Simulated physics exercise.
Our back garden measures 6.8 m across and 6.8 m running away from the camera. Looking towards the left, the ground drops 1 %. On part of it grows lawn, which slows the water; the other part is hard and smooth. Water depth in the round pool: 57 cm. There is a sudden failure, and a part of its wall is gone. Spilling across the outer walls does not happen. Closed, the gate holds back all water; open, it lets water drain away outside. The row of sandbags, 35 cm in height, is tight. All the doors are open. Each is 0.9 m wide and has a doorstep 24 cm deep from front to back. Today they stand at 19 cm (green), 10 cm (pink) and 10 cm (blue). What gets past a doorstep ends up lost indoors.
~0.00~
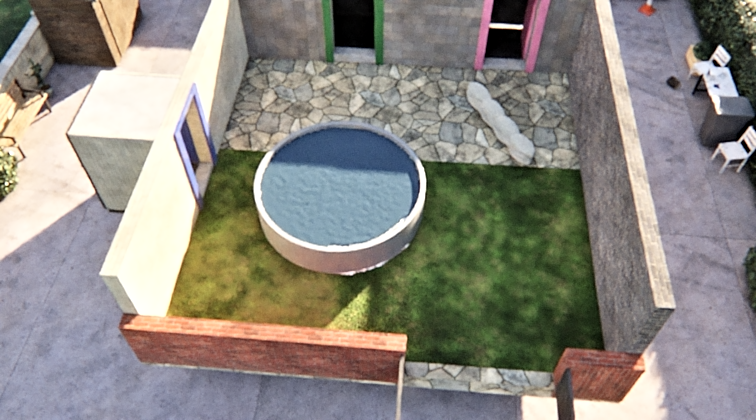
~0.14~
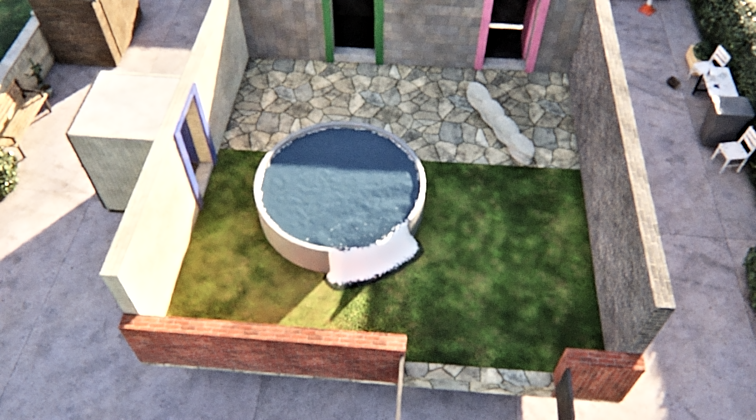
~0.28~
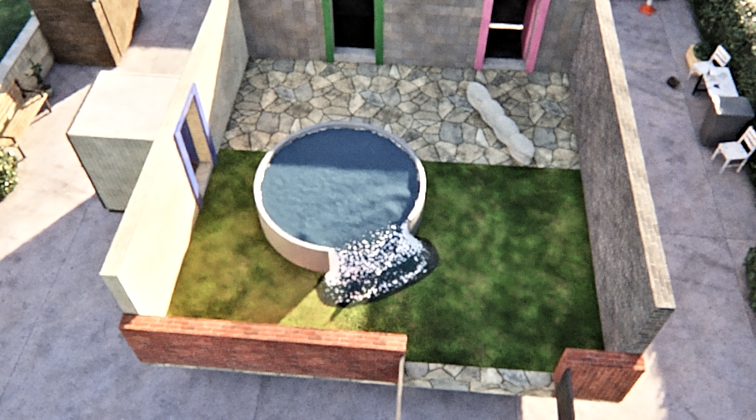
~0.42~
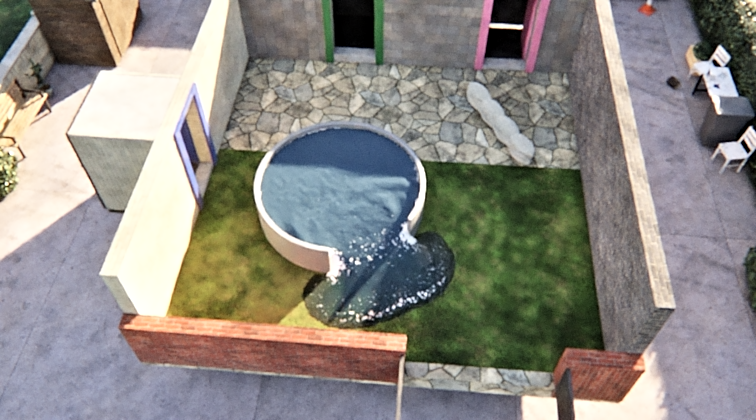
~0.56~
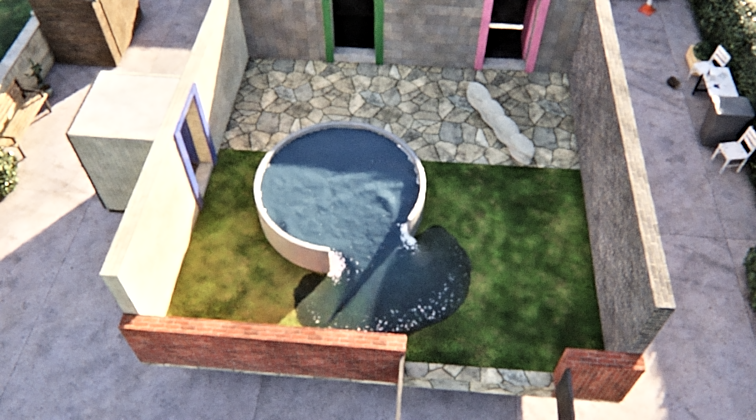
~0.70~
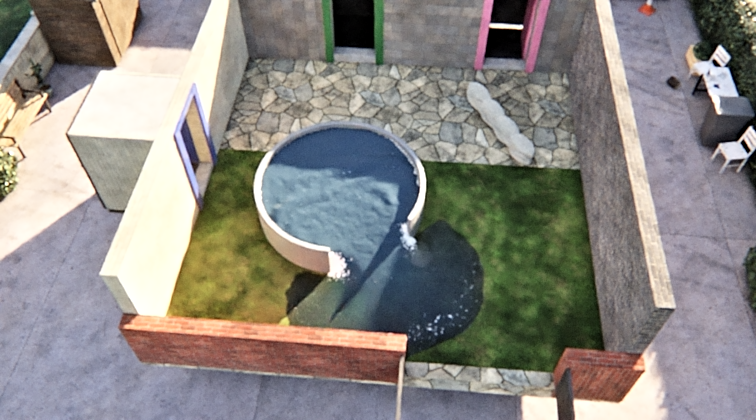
A walled garden, seen from high above by a camera that stays still, has green lawn in front and pale stone paving behind. A round pool of dark blue water stands left of centre, with green- and pink-edged doorways behind, a blue-edged opening at left and low reddish walls in front. Water bursts through the pool's near side, foams white, then spreads darkly over the grass in a widening fan.
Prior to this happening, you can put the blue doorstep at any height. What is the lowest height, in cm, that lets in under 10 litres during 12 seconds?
About 5.5 cm.
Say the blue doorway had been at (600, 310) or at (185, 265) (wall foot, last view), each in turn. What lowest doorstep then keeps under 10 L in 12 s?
About 10.5 cm for the first and 8.5 cm for the second.
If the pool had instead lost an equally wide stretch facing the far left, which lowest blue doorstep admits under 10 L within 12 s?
Required height: Approx. 13.5 cm.
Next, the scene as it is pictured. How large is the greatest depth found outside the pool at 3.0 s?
26 cm.
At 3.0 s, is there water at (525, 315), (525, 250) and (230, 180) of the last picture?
Soaked; soaked; untouched.
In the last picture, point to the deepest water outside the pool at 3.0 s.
At about pixel (381, 348).
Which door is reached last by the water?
Green.
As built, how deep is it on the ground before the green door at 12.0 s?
About 5.0 centimetres deep.
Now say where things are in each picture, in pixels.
The first picture shows still water, 57 cm deep, in the round pool at (340, 184); the blue door at (196, 146) is dry.
In the second picture, the gap is at (374, 257), the front 0.3 m out at (339, 287); the back of the round pool holds 57 cm.
In the third picture, the gap is at (374, 259), the front 0.6 m out at (348, 303); the back of the round pool holds 57 cm.
In the fourth picture, the front is at (439, 290), 1.0 m from the gap at (374, 259); 2.2 m2 of floor is wet, 57 cm left at the back.
In the fifth picture, water pours out at (374, 259) and has run 1.4 m, to a hidden place; about 7 cm deep outside, 57 cm at the back.
In the sixth picture, the front is at (453, 332), 1.7 m from the gap at (374, 259); 4.7 m2 of floor is wet, 57 cm left at the back; 2.8 m in a straight line remain to the blue door at (196, 146).
After 1.4 s water covers 20 % of the floor, deepest (33 cm) near (381, 348); it has not reached the blue door.
After 3.0 s water covers 35 % of the floor, deepest (26 cm) near (381, 348); it has not reached the blue door.
After 12.0 s water covers 95 % of the floor, deepest (10 cm) near (158, 342); 7 cm at the blue door, 0 litres in over its 10 cm doorstep.
At the blue door as built, the water arrived by 5.0 s and peaked near 8 cm at 8.0 s.
With a doorstep of 4.5 cm, 21 litres would have come in within the 12 s; with 6.5 cm, 3 litres. So under 10 litres takes about 5.5 cm.
